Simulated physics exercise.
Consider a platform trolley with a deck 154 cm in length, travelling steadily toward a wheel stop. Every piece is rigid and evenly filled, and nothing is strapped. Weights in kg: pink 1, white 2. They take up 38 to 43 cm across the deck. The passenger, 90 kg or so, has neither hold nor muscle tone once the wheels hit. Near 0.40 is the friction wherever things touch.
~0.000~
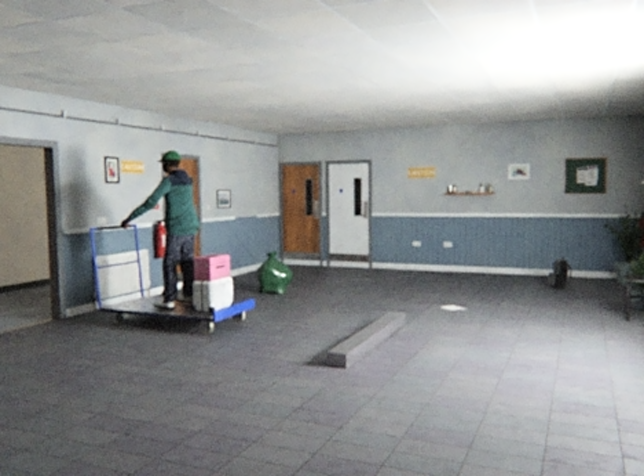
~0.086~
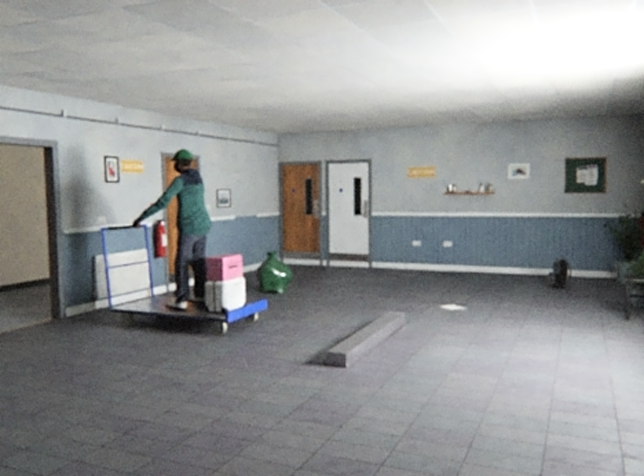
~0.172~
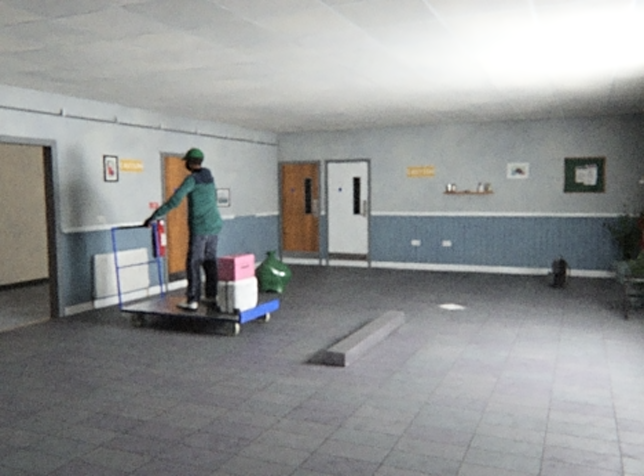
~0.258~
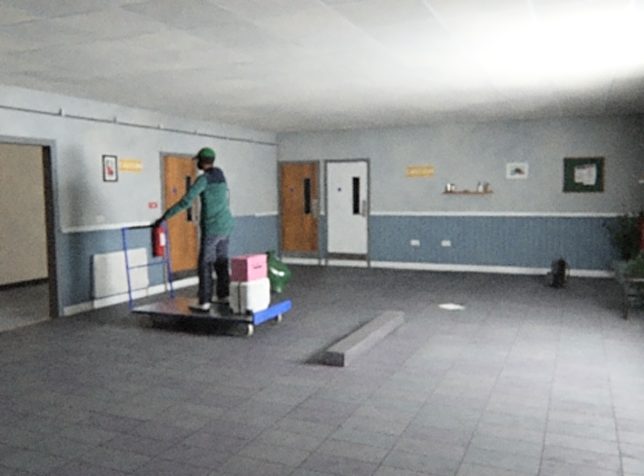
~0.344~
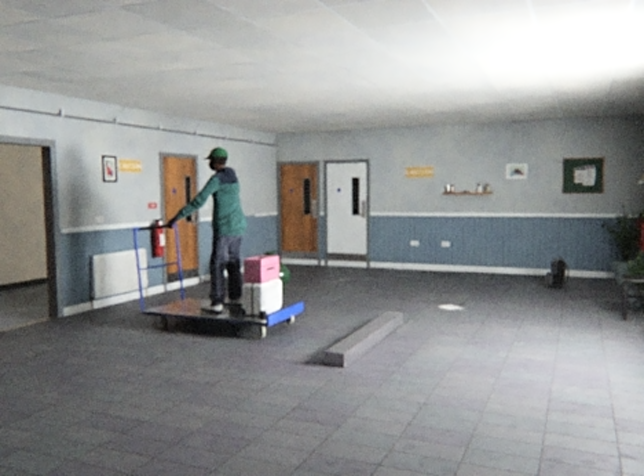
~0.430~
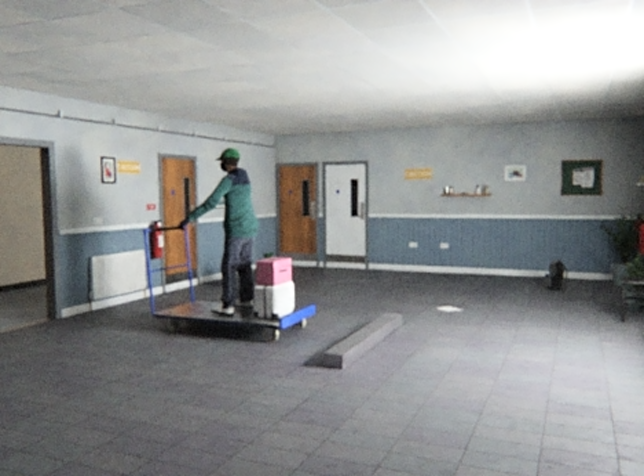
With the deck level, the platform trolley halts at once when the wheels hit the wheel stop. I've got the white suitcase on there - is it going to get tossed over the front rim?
I'd expect it to hold within the edge.
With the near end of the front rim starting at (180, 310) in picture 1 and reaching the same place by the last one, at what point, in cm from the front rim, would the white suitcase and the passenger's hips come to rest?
Then white 10 behind, hips 140 past.
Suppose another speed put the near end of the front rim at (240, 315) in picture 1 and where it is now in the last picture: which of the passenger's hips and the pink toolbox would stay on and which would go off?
Then hips on, pink off.
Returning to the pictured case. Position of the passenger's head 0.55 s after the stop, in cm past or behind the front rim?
Position: Approx. 20 cm past the front rim.
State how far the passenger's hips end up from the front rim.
About 60 cm past the rim.
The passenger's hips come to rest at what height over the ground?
Around 20 centimetres high.
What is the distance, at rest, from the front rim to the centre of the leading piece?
About 150 cm past the rim.
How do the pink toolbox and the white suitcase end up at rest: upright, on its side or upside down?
At rest: Pink sideways; white standing.
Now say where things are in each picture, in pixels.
The first picture shows white suitcase (213, 294), hips (182, 224), rim corner (214, 318); 0 cm covered, 156 to go.
The second picture shows white suitcase (225, 294), hips (194, 224), rim corner (227, 319); 16 cm covered, 139 to go.
The third picture shows white suitcase (237, 294), hips (205, 223), rim corner (240, 319); 33 cm covered, 123 to go.
The fourth picture shows white suitcase (250, 295), hips (217, 223), rim corner (254, 320); 49 cm covered, 107 to go.
The fifth picture shows white suitcase (262, 297), hips (229, 224), rim corner (267, 322); 65 cm covered, 91 to go.
The sixth picture shows white suitcase (274, 299), hips (241, 226), rim corner (281, 325); 81 cm covered, 74 to go. Speed about 1.9 m/s.
After 0.82 s the deck stops.
After 1.07 s the white suitcase is 15 cm behind the rim, tilted 10°, near (353, 303) in the last picture's view.
After 1.37 s the white suitcase is 17 cm behind the rim, tilted 0°, near (352, 305) in the last picture's view.
After 1.82 s the white suitcase is 17 cm behind the rim, tilted 0°, near (352, 305) in the last picture's view.
When all is still (2.9 s), past the rim, pink toolbox and the passenger's hips; behind it, white suitcase.
